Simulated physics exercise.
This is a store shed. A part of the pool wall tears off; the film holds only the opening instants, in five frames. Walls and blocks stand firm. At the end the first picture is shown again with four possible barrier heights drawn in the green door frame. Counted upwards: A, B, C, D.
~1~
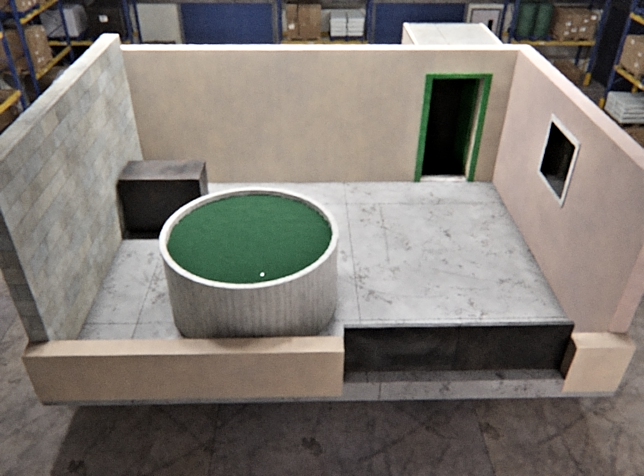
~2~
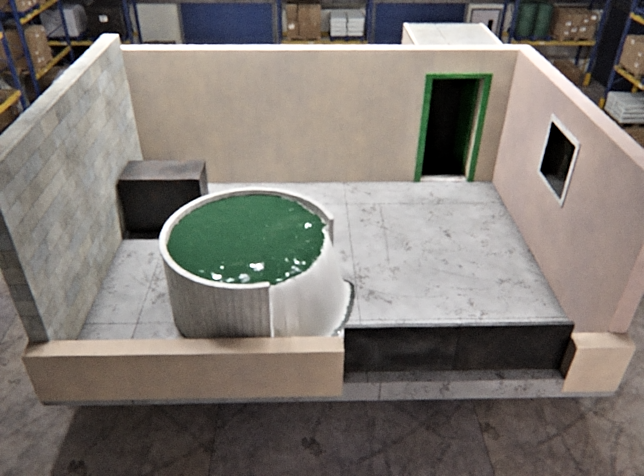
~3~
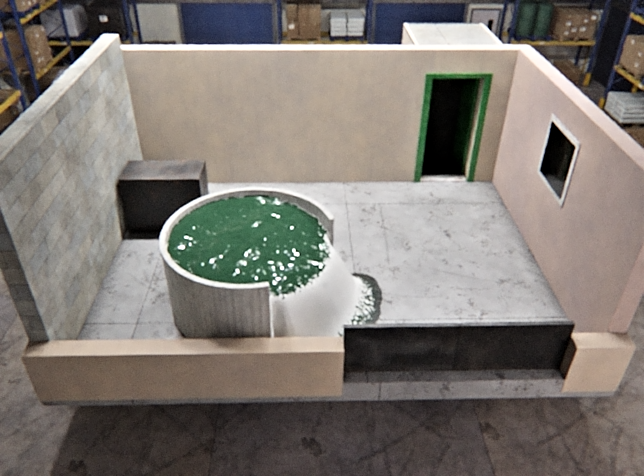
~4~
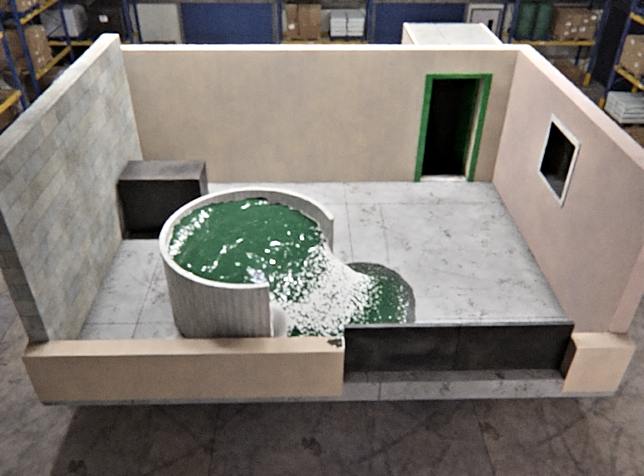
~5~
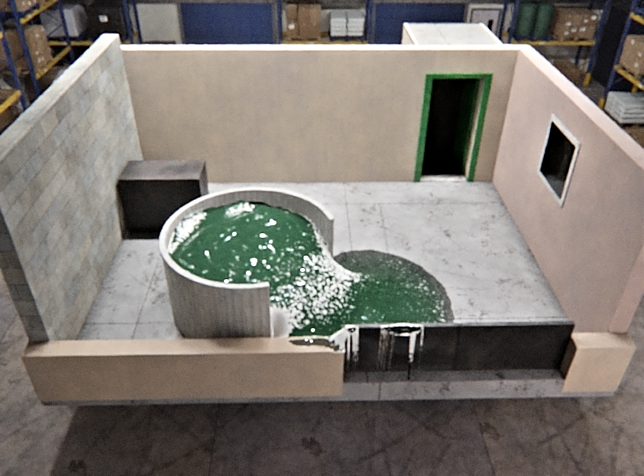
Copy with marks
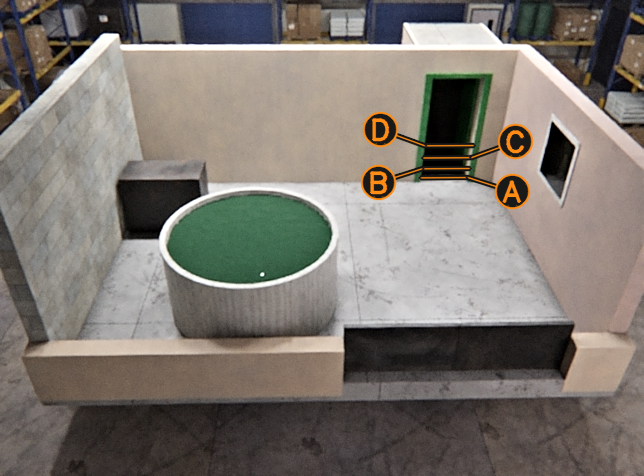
Green water speckled with white foam pours through an opening in the right side of a round, pale tank in a roofless store shed, seen from above by a still camera. Beige walls, a pale tiled left wall, a dark box behind the tank, a green-framed doorway and a small window surround the grey floor. The water spreads rightward in a rounded sheet, then runs in white streaks over the dark front edge.
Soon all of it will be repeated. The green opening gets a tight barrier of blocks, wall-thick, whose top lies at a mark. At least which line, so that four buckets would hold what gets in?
C will do.
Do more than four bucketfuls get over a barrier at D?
No, not at all.
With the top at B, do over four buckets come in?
Yes, that goes wrong.
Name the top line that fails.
That would be B.
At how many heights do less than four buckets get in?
Two of them.
On the marked copy, A at (444, 177); B at (445, 168); C at (447, 157); D at (449, 145); from the bottom up A, B, C, D.
For line A, dozens of bucketfuls pour in.
For line B, about 13 bucketfuls get in.
For line C, a splash gets over, under a bucket.
For line D, nothing gets over.
